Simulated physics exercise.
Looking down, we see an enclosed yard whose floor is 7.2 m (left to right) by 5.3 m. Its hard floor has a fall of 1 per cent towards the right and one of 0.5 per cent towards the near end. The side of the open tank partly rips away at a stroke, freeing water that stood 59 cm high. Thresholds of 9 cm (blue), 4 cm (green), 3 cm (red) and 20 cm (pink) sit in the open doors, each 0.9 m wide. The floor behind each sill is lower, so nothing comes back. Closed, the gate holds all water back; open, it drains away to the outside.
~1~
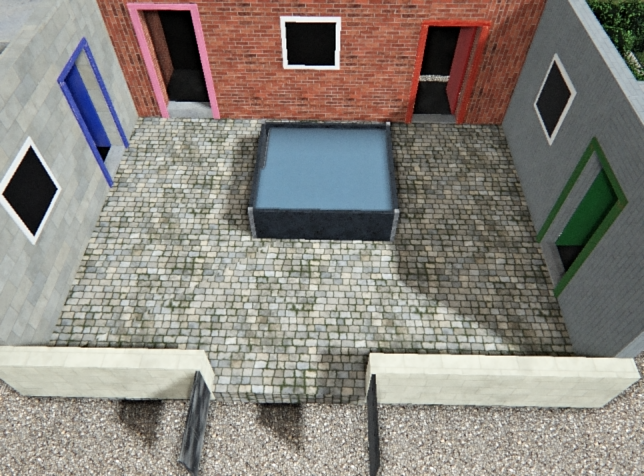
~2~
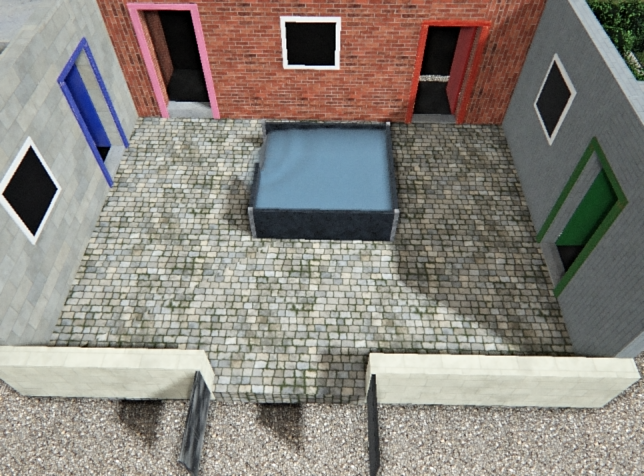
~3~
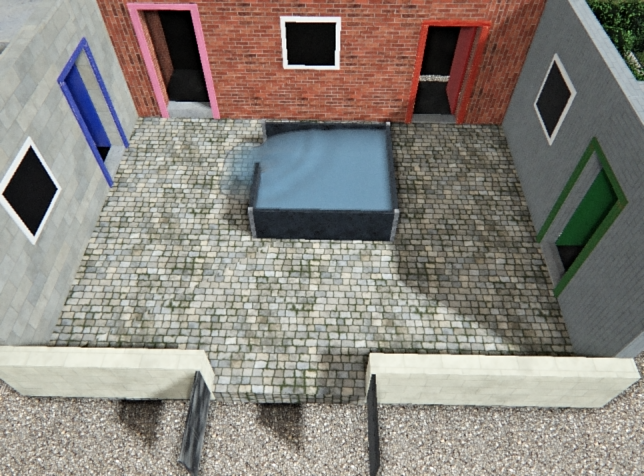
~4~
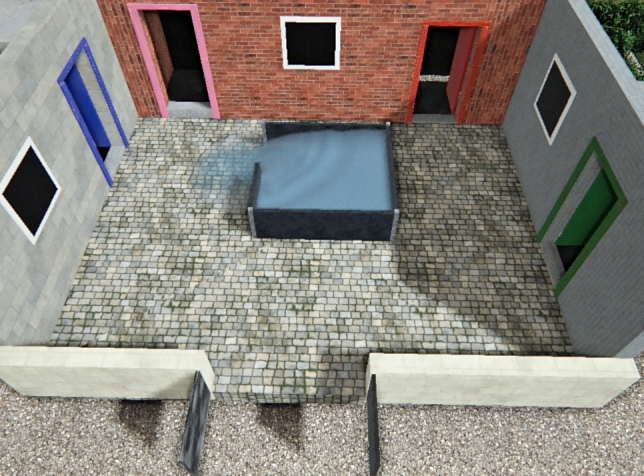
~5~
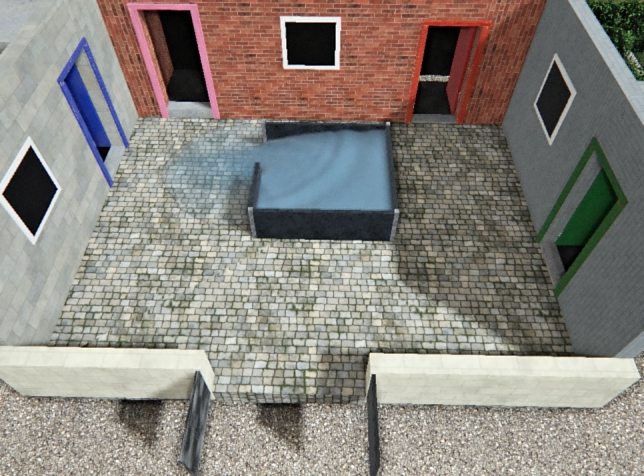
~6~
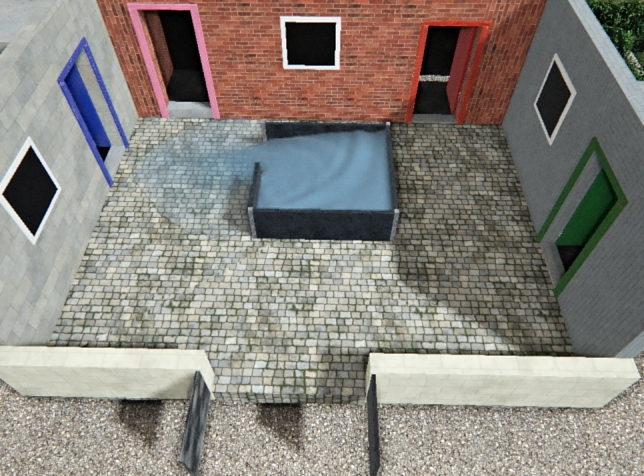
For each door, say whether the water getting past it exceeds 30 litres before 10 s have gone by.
In the end blue door: Above the cap; green door: Below the cap; red door: Below the cap; pink door: Below the cap.
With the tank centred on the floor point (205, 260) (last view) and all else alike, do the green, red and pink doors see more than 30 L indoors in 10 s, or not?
At the green door the limit is surpassed, at the red door not exceeded, at the pink door not exceeded.
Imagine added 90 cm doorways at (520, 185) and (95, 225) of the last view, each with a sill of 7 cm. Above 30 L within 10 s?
Taking them in order, the first is fine and the second too much.
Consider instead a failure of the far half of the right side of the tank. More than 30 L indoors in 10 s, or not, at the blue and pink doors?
Compared with the limit, blue is lower and pink is lower.
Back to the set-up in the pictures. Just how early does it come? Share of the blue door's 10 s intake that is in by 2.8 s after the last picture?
Fraction in by then: Around 70 per cent.
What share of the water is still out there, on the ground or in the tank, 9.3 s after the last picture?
Close to 82 in a hundred remains.
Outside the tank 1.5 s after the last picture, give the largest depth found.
36 cm or so.
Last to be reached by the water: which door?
It would be the green one.
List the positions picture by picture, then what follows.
In the first frame, still water, 59 cm deep, in the open tank at (325, 167).
In the second frame, water pours out at (265, 164) and has run 0.6 m, to a hidden place; typically 5 cm deep outside, 59 cm at the open tank's back.
In the third frame, water pours out at (265, 164) and has run 0.8 m, to (225, 189); typically 9 cm deep outside, 59 cm at the open tank's back.
In the fourth frame, the front is at (196, 181), 1.3 m from the gap at (265, 165); 1.7 m2 of floor is under water; 59 cm left at the back of the open tank.
In the fifth frame, water pours out at (265, 164) and has run 1.8 m, to (167, 175); typically 5 cm deep outside, 59 cm at the open tank's back.
In the sixth frame, water pours out at (265, 164) and has run 2.3 m, to (141, 163); typically 4 cm deep outside, 58 cm at the open tank's back.
Then, 0.7 s after the last picture water covers 20 % of the floor and is deepest (38 cm) near (139, 118); blue door 16 cm at the sill, 32 L in, green door not reached, red door not reached, pink door 17 cm at the sill, 0 L in.
Then, 1.5 s after the last picture water covers 25 % of the floor and is deepest (36 cm) near (139, 118); blue door 28 cm at the sill, 111 L in, green door not reached, red door not reached, pink door 19 cm at the sill, 0 L in.
Then, 2.8 s after the last picture water covers 30 % of the floor and is deepest (22 cm) near (116, 176); blue door 20 cm at the sill, 221 L in, green door not reached, red door not reached, pink door 19 cm at the sill, 7 L in.
Then, 5.3 s after the last picture water covers 55 % of the floor and is deepest (17 cm) near (50, 344); blue door 15 cm at the sill, 295 L in, green door not reached, red door not reached, pink door 14 cm at the sill, 8 L in.
Then, 9.3 s after the last picture water covers 90 % of the floor and is deepest (11 cm) near (40, 369); blue door 7 cm at the sill, 313 L in, green door 9 cm at the sill, 5 L in, red door 3 cm at the sill, 1 L in, pink door 8 cm at the sill, 8 L in.
